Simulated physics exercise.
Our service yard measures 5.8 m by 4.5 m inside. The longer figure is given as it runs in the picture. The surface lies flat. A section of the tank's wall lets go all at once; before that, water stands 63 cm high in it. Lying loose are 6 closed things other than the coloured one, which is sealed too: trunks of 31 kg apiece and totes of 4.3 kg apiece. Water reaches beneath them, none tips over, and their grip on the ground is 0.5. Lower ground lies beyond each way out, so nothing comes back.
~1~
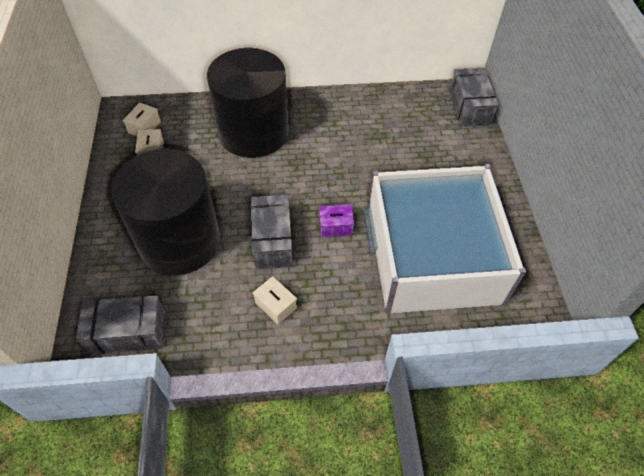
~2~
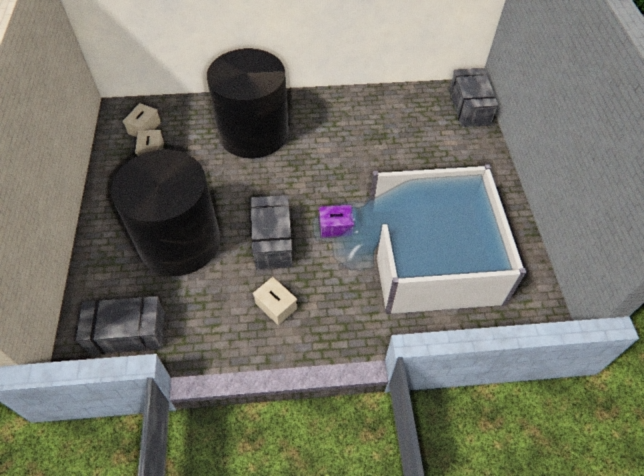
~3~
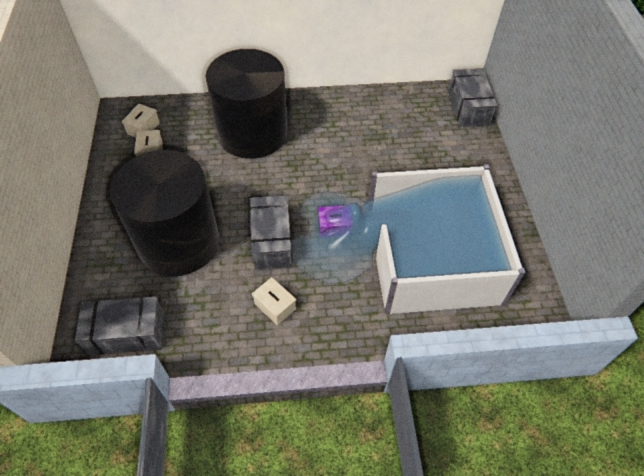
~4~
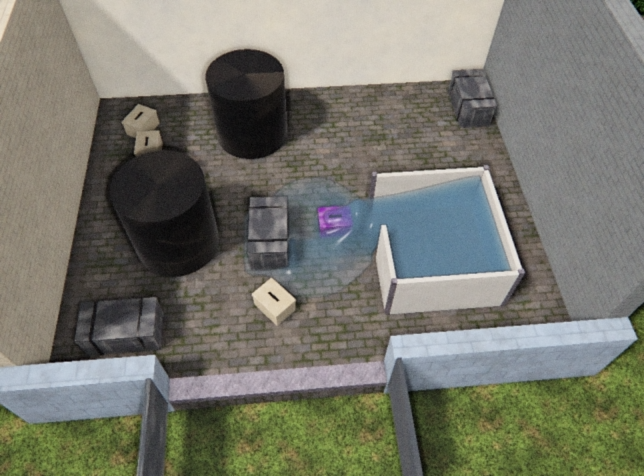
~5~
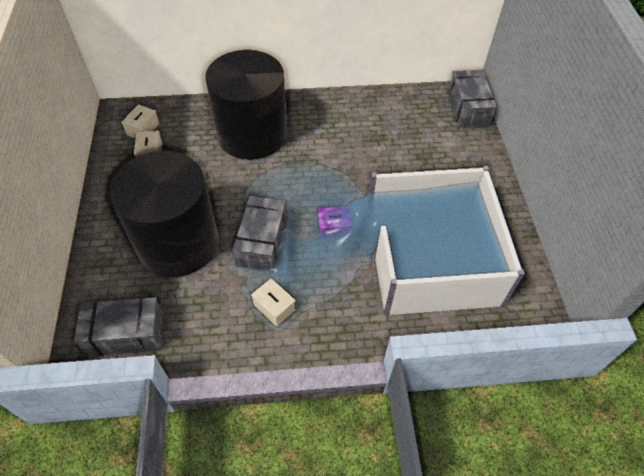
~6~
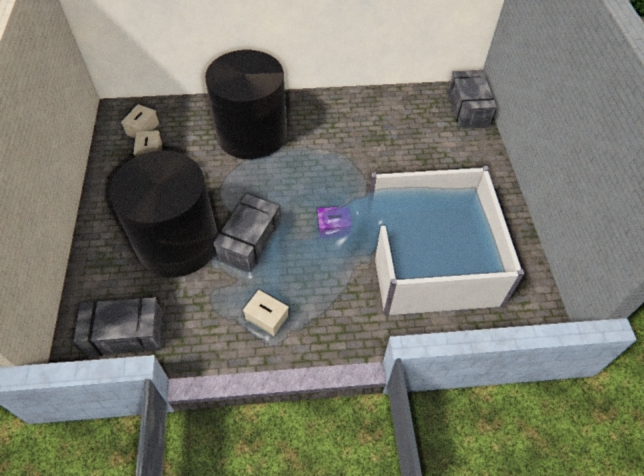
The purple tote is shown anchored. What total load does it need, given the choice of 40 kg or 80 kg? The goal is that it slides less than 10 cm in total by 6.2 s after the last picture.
I expect the heavier figure to be needed.
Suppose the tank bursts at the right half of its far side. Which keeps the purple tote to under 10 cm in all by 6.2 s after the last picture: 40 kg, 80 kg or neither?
So the lighter pick works.
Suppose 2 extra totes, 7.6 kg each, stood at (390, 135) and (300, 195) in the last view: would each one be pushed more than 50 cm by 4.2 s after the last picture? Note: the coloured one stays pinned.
Taking them as listed: Not beyond and beyond.
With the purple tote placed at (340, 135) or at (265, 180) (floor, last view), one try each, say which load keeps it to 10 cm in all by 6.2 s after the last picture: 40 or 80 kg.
In that order: The lighter suffices; the lighter suffices.
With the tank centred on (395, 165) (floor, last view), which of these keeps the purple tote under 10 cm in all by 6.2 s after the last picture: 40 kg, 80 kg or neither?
Result, then: Lighter one suffices.
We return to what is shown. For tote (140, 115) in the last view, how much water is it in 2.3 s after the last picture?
I'd say some 10 cm.
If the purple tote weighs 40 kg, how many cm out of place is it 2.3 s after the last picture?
Displacement near 80 cm.
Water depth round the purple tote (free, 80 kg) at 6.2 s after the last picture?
4 cm, roughly.
Then, 0.6 s after the last picture the purple tote would be 77 cm from its start with 40 kg and 0 cm from its start with 80 kg; 13 cm of water round it then.
Then, 2.3 s after the last picture the purple tote would be 86 cm from its start with 40 kg and 0 cm from its start with 80 kg; 9 cm of water round it then.
Then, 4.2 s after the last picture the purple tote would be 86 cm from its start with 40 kg and 0 cm from its start with 80 kg; 5 cm of water round it then.
Then, 6.2 s after the last picture the purple tote would be 86 cm from its start with 40 kg and 0 cm from its start with 80 kg; 4 cm of water round it then.
